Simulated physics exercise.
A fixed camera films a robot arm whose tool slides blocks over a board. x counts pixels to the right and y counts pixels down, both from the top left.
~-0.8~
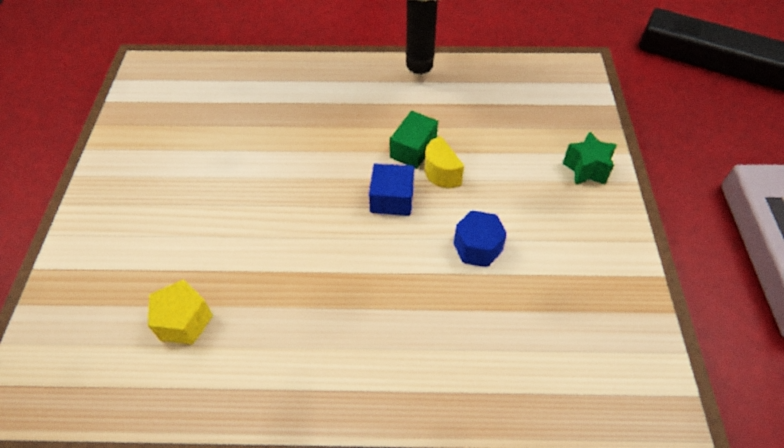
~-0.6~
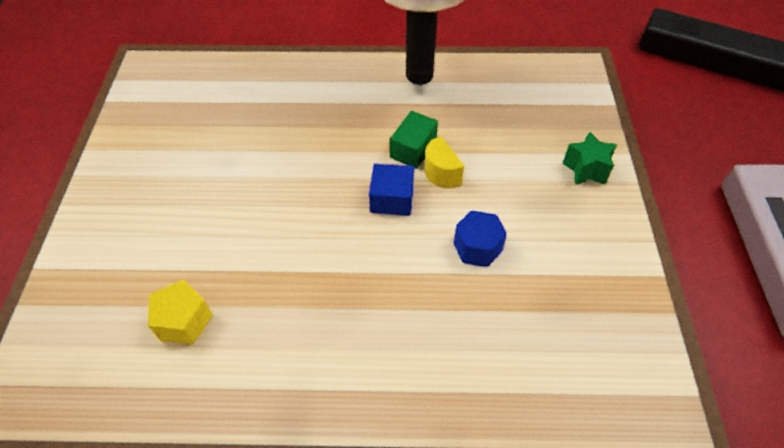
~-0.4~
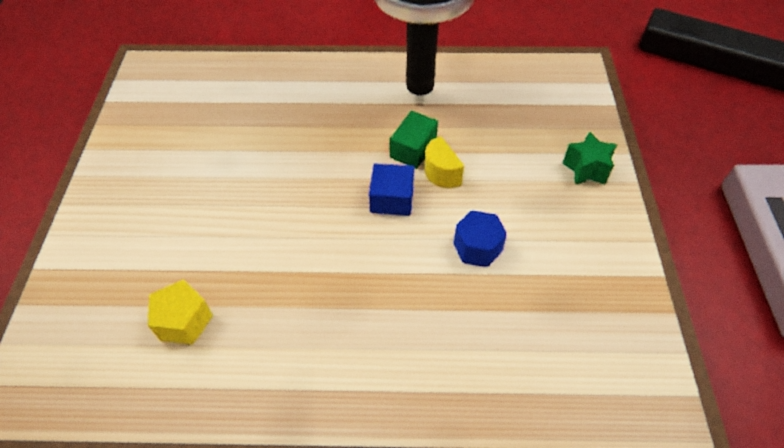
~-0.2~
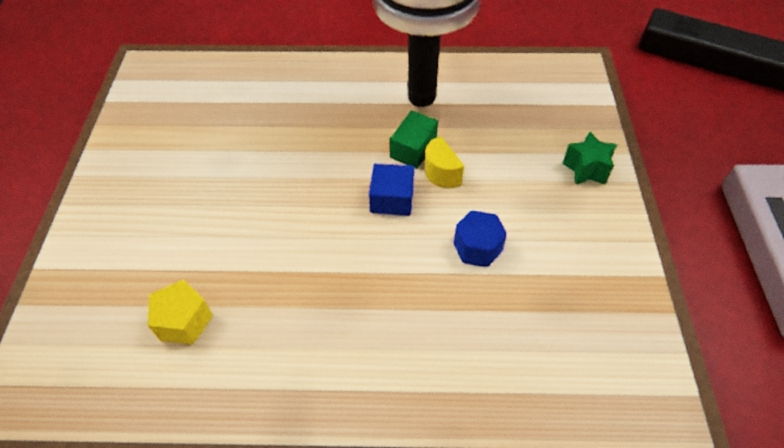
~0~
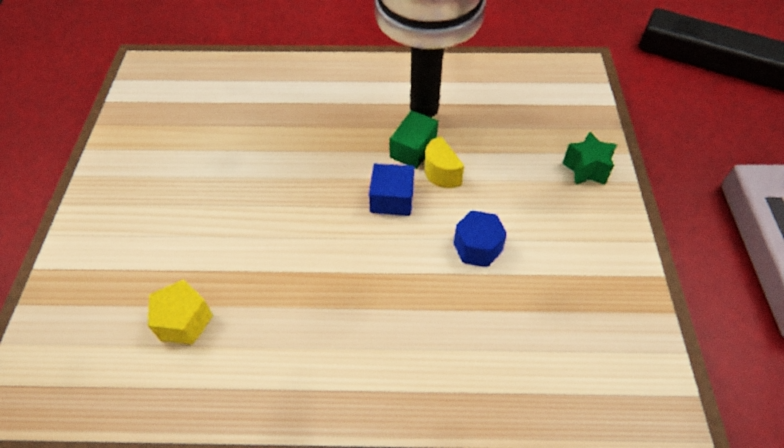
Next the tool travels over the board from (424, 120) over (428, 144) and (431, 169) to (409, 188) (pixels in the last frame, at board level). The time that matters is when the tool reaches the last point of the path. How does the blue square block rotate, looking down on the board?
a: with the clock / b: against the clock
I'll go with a - with the clock.
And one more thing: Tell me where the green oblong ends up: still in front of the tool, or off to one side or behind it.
In the end it is ahead.
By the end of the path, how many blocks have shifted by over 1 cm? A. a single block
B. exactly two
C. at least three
Answer: C.
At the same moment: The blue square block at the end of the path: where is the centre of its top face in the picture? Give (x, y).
Its top centre lands on (354, 227).
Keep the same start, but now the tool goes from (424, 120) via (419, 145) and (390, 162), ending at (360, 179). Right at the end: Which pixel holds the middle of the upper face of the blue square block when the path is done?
Answer: (383, 228).
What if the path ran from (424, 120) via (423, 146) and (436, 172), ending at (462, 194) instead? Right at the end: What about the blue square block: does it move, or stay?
By the last moment, the blue square block will have left its place.
The first path, step by step. One third of the way, tool (429, 134); blue square block (390, 184), turned 15° clockwise; green oblong (411, 151); yellow D-shaped block (447, 162), turned 15° anticlockwise.
Two thirds of the way, tool (431, 158); blue square block (377, 203), turned 35° clockwise; green oblong (409, 175), turned 15° clockwise; yellow D-shaped block (459, 182), turned 50° anticlockwise.
At the end, tool (410, 178); blue square block (354, 227), turned 35° clockwise; green oblong (386, 197); yellow D-shaped block (459, 183), turned 55° anticlockwise; blue hexagon in place.
